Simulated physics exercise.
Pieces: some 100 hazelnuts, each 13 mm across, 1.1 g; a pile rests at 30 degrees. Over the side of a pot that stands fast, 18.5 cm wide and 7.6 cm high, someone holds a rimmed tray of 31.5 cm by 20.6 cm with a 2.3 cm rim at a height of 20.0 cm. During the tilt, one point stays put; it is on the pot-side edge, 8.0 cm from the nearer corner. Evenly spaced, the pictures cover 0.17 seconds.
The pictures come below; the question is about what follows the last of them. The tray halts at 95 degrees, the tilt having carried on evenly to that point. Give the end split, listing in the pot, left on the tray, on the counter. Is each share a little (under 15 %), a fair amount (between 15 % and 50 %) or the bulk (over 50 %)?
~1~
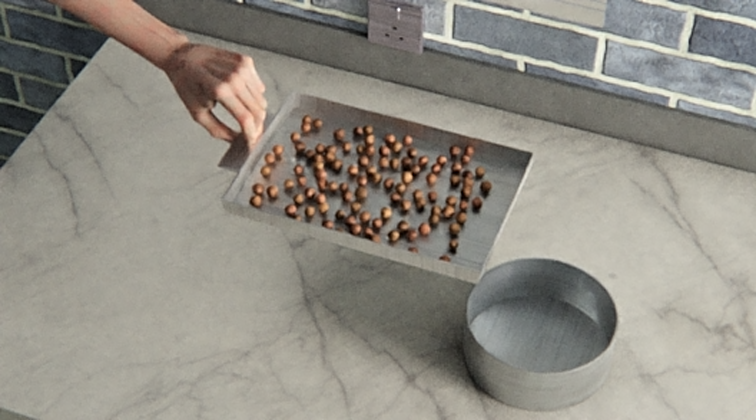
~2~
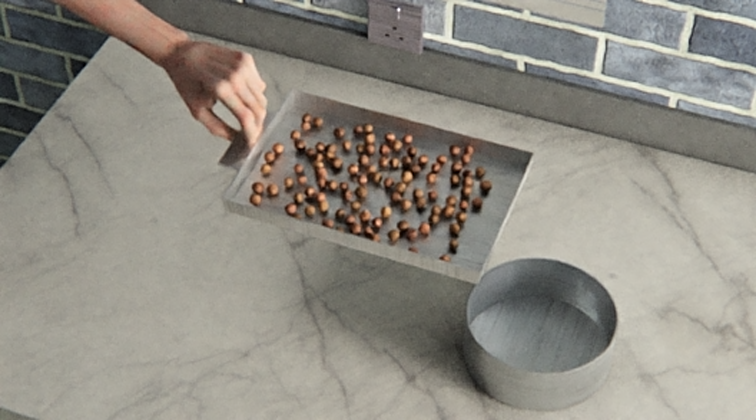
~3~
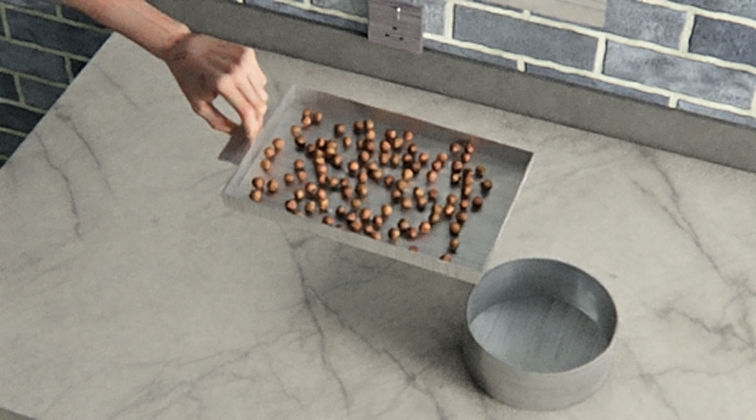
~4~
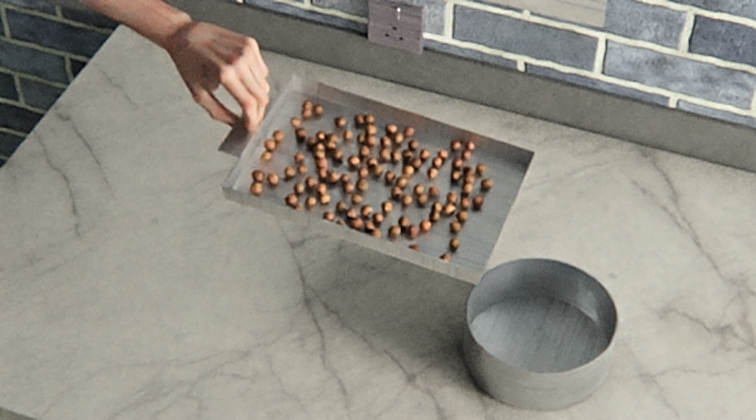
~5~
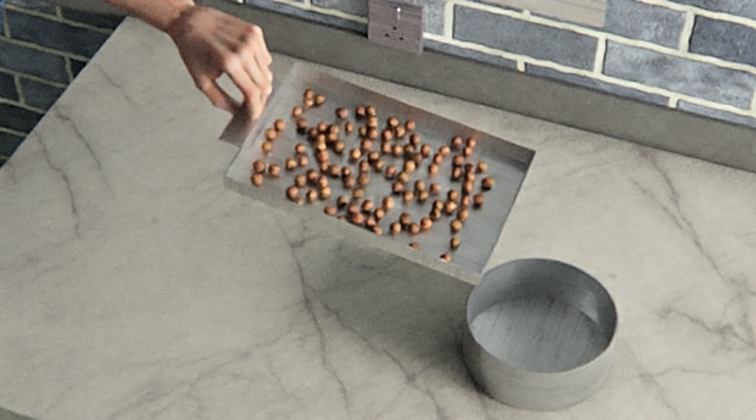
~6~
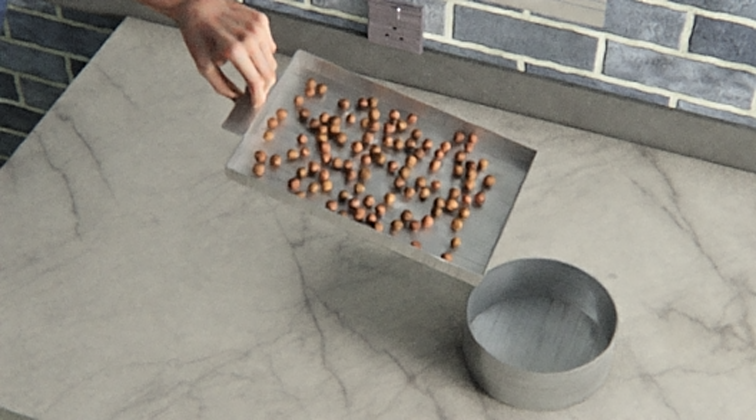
Pot: The bulk; tray: A little; counter: A fair amount.
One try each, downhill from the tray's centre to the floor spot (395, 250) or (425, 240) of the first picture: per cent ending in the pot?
Roughly 10 per cent on the first try and 25 per cent on the second.
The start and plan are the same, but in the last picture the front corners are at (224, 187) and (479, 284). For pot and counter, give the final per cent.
The pot gets 10 and the counter 90.
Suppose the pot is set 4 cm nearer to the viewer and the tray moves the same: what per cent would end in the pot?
Close to 90 per cent, then.
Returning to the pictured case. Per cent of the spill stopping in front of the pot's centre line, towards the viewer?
I'd put it at around 90 per cent.
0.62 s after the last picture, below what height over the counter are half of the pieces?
I'd say near 22 cm.
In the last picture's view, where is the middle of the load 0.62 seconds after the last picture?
My estimate is roughly (501, 249).
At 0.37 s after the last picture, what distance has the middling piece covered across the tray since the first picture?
11 cm.
Then, 0.37 s after the last picture, tilt 52 degrees; the tray holds 100 %, the pot 0 %.
Then, 0.62 s after the last picture, tilt 80 degrees; the tray holds 75 %, the pot 10 %.
Then, 0.97 s after the last picture, tilt 95 degrees; the tray holds 30 %, the pot 35 %.
In the end, pot 70 %, tray 0 %, counter 30 %.
